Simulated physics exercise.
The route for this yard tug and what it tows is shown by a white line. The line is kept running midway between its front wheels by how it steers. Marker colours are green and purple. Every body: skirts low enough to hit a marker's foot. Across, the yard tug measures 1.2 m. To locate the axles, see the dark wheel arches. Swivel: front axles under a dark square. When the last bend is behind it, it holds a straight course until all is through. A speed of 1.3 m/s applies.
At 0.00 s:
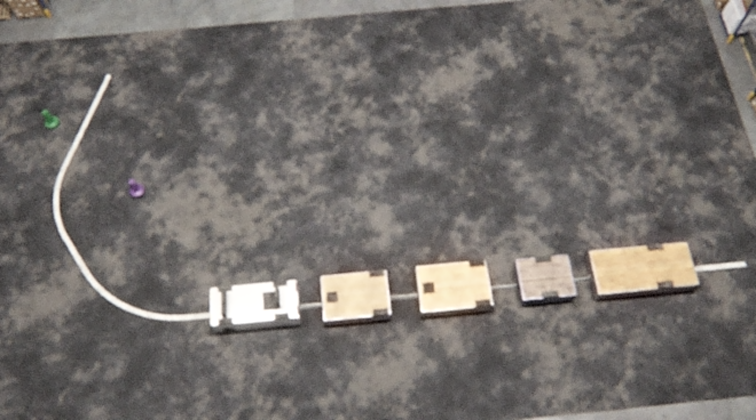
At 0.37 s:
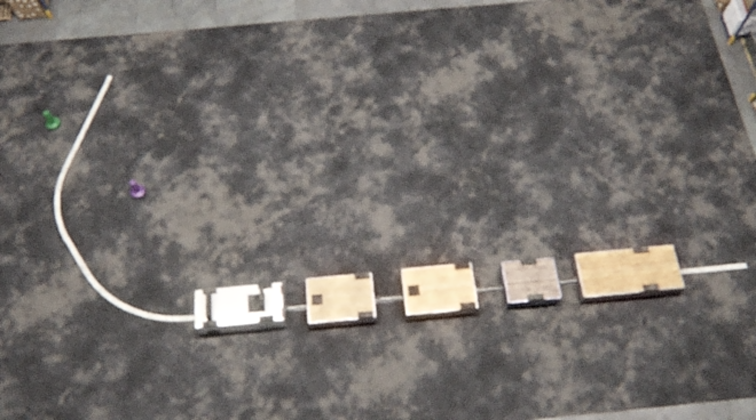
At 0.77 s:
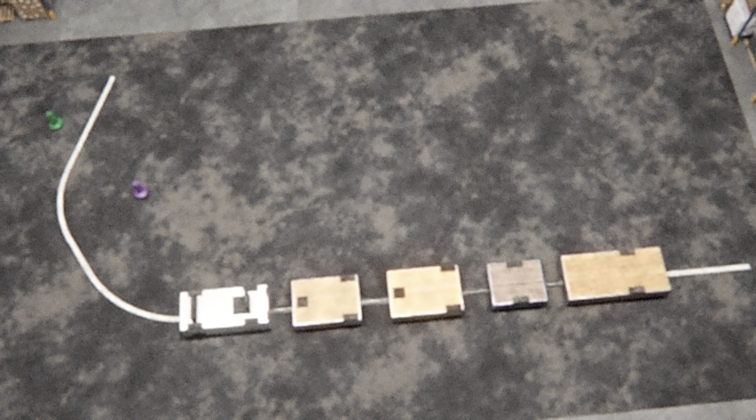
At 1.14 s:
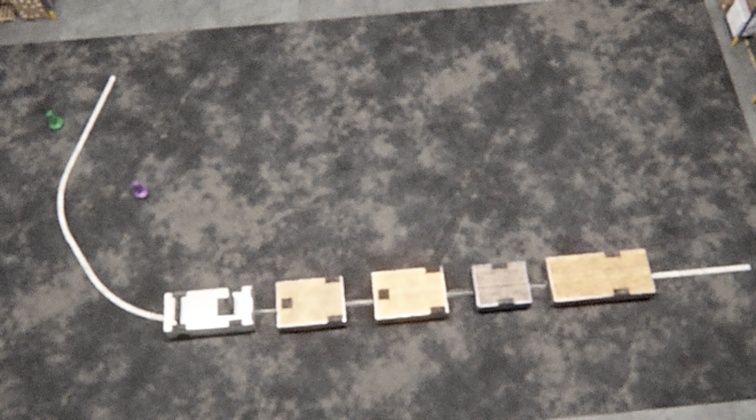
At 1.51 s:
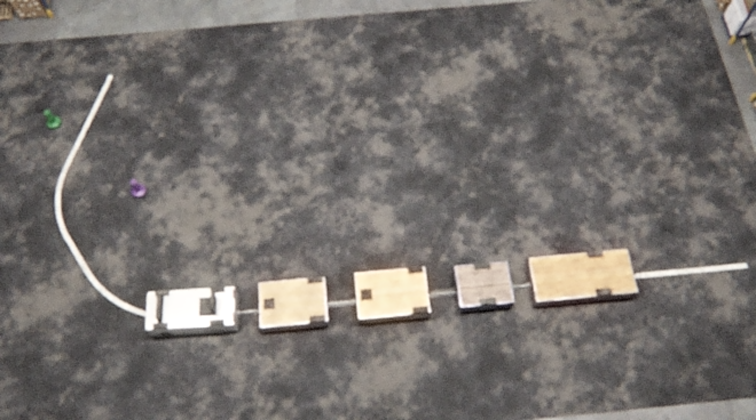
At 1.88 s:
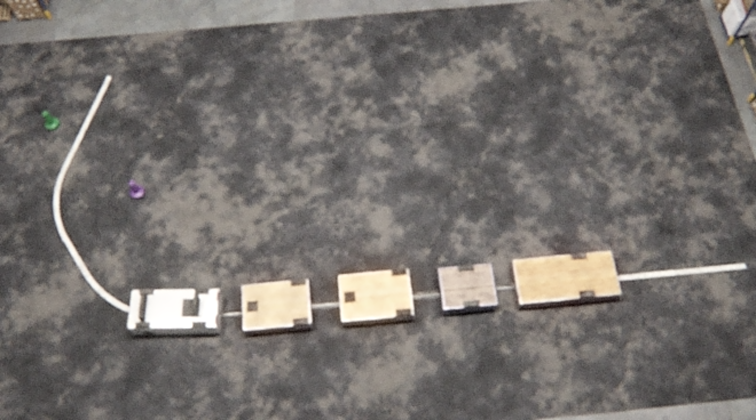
To begin with, a white yard tug sits in line with four trailers on a white line across a dark, mottled floor, with green and purple markers at upper left. The tug pulls them steadily leftward along the line, then begins turning slightly as it reaches the start of the curve.
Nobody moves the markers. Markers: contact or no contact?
My prediction: My guess is green is passed cleanly; my guess is purple gets caught.
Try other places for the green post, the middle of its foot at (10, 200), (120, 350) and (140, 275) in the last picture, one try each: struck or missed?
The first place gets no contact, the second no contact, the third a hit.
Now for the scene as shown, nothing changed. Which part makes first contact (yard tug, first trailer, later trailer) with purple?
Looking at purple, the answer is a trailer after the first.
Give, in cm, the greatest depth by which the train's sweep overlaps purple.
Estimate - purple: Some 15.
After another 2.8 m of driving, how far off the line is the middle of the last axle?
Last axle offset from line: Approx. 5 cm.
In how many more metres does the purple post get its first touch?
About 18.0 m.
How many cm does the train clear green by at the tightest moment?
Green: 20.
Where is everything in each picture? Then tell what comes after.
In the first frame, nose (216, 306); last axle (661, 266); still straight; green (50, 120), purple (136, 188); 4 trailers.
In the second frame, nose (200, 309); last axle (646, 269); still straight.
In the third frame, nose (186, 311); last axle (632, 271); still straight.
In the fourth frame, nose (170, 312); last axle (617, 273); still straight.
In the fifth frame, nose (152, 311); last axle (600, 273); turned 2°.
In the sixth frame, nose (135, 309); last axle (583, 275); turned 5°; green (50, 121), purple (136, 190).
By 8.3 s, the last axle is at (342, 297) of the last picture, on the line; green has been passed with 20 cm to spare.
By 15.7 s, the last axle is at (120, 223) of the last picture, 170 cm off the line; the fourth trailer has hit purple.
By 22.2 s, the last axle is at (132, 25) of the last picture, 25 cm off the line; 1 of 2 struck in all.
